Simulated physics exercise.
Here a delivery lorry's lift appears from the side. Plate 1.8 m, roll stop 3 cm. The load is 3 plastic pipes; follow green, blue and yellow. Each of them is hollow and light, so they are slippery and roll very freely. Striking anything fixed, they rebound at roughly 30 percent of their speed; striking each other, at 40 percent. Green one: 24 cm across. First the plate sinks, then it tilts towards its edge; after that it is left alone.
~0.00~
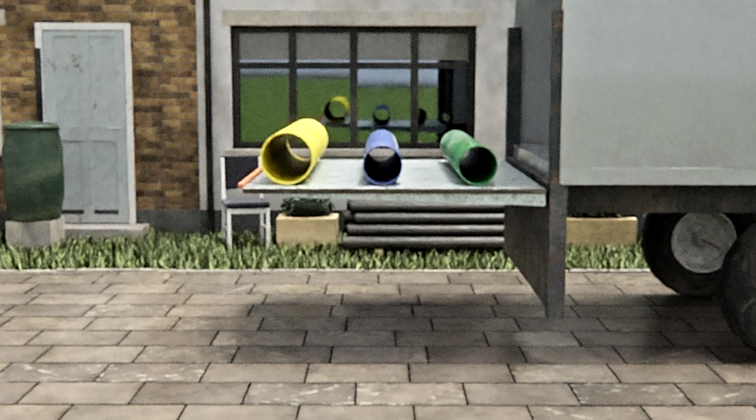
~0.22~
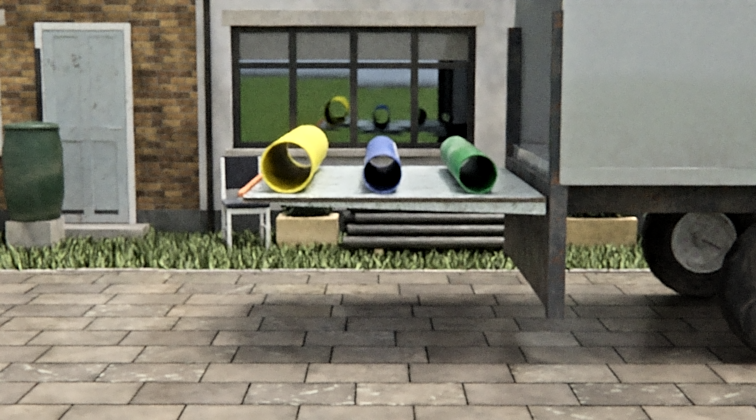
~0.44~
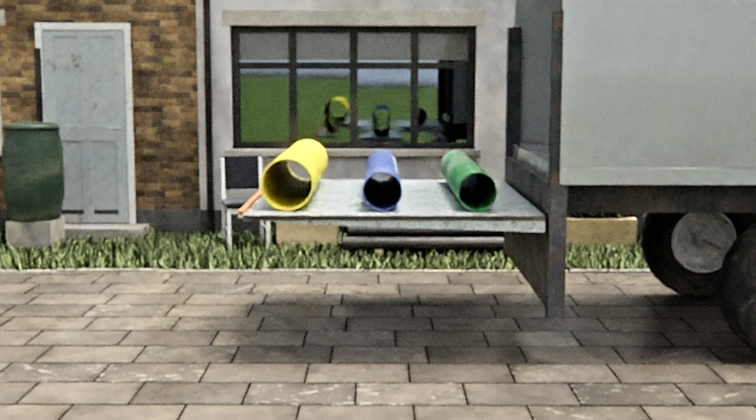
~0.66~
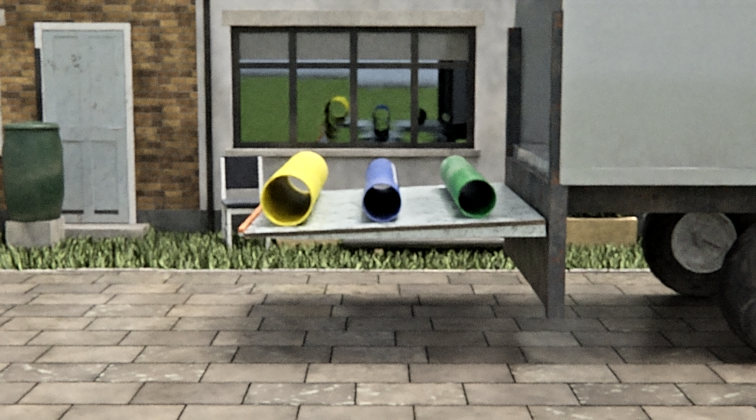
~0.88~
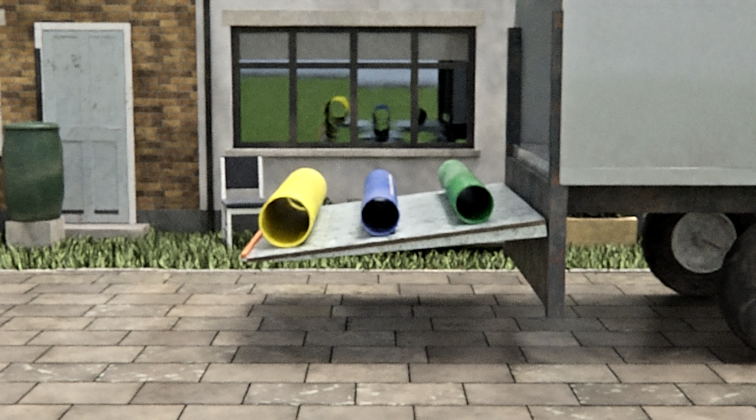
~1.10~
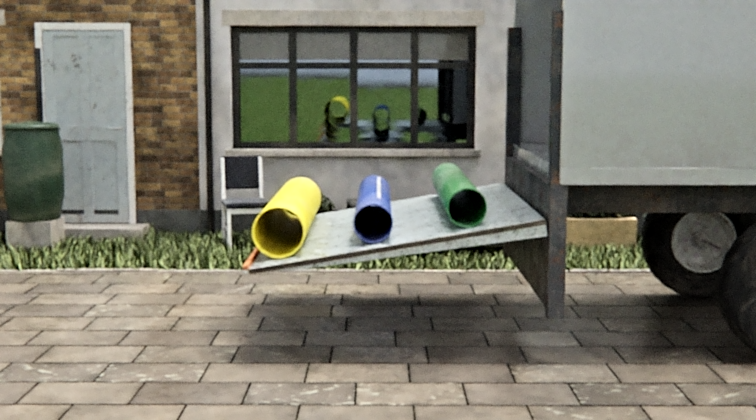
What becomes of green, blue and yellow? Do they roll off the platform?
Result: The green fails to stay on; the blue fails to stay on; the yellow fails to stay on.
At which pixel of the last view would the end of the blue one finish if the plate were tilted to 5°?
(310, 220), roughly.
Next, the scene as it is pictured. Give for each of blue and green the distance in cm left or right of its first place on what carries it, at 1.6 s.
Blue has shifted 30 left and green 30 left.
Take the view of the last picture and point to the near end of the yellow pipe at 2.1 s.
That would be about (210, 282) in pixels.
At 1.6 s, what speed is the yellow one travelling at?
It's travelling at about 0.3 m/s.
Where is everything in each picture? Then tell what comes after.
The first frame shows green (478, 165), blue (383, 165), yellow (286, 158); plate level; stop at (240, 186); 3 of the 3 make up the bottom layer on the plate.
The second frame shows green (477, 174), blue (383, 174), yellow (287, 167); plate level.
The third frame shows green (477, 191), blue (382, 191), yellow (287, 185); plate level.
The fourth frame shows green (477, 198), blue (382, 202), yellow (287, 200); plate tilted 3°; stop at (241, 231).
The fifth frame shows green (474, 204), blue (380, 216), yellow (285, 222); plate tilted 8°.
The sixth frame shows green (467, 208), blue (373, 223), yellow (278, 233); plate tilted 10°; stop at (245, 268).
By 1.6 s, green is on the plate, 110 cm from the stop, rolling left; blue is on the plate, 50 cm from the stop, rolling left; yellow is on the plate, 5 cm from the stop, rolling left; 0 of 3 are off.
By 2.1 s, green is on the plate, 65 cm from the stop, rolling left; blue is on the plate, 5 cm from the stop, rolling left; yellow is over the stop and falling; 1 of 3 is off.
By 2.8 s, green is over the stop and falling; blue is off the lift, on the ground; yellow is on the ground; 3 of 3 are off.
Finally (5.6 s), green is off the lift, on the ground; blue is on the ground; yellow is on the ground; 3 of 3 are off.
